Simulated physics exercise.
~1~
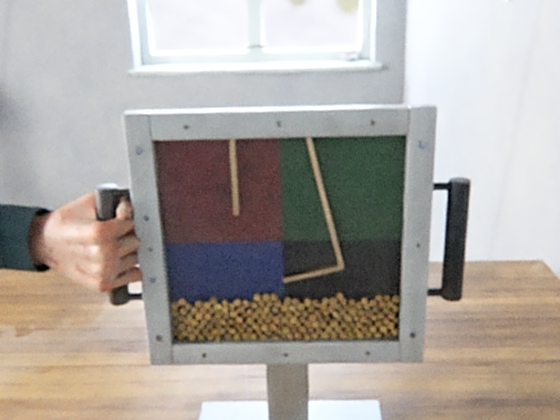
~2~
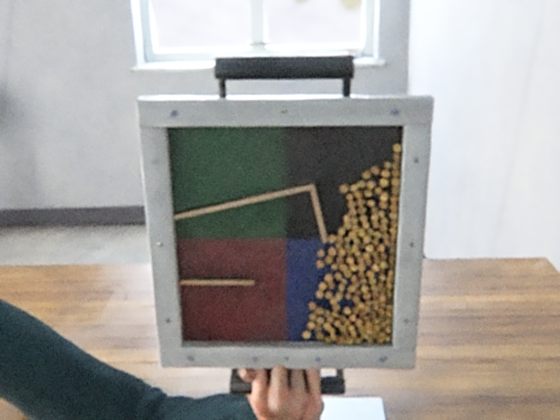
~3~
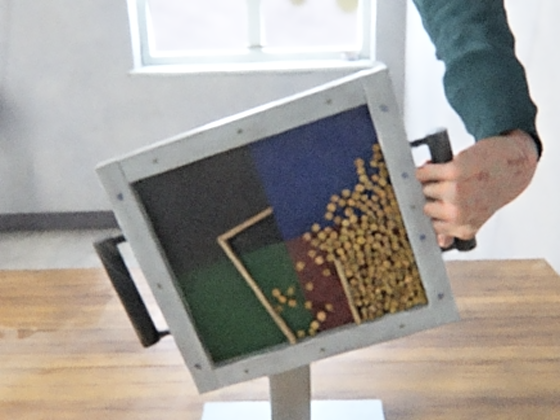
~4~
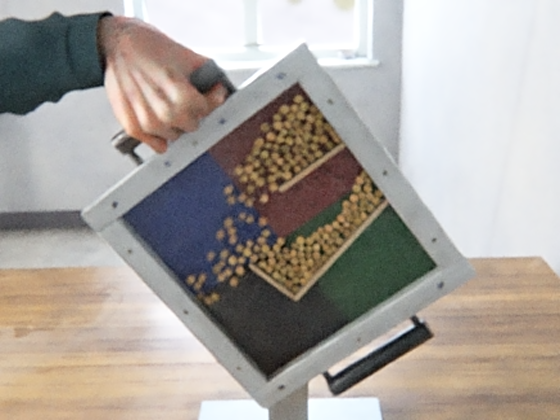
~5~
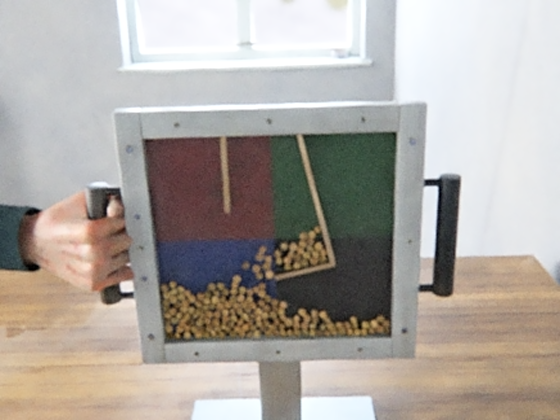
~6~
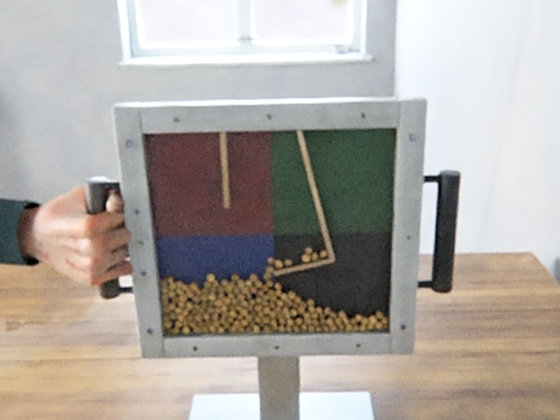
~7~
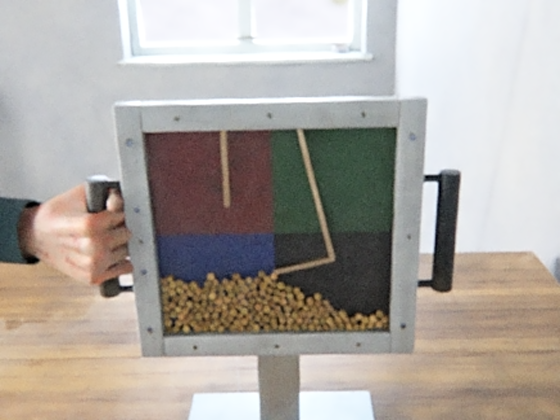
The clip shows a hand turning a closed square box with red, green, blue and black quarters on its axle, sending small pale beads tumbling past inner strips, until it stops upright and the beads settle along the bottom, mostly over blue with the rest over black.
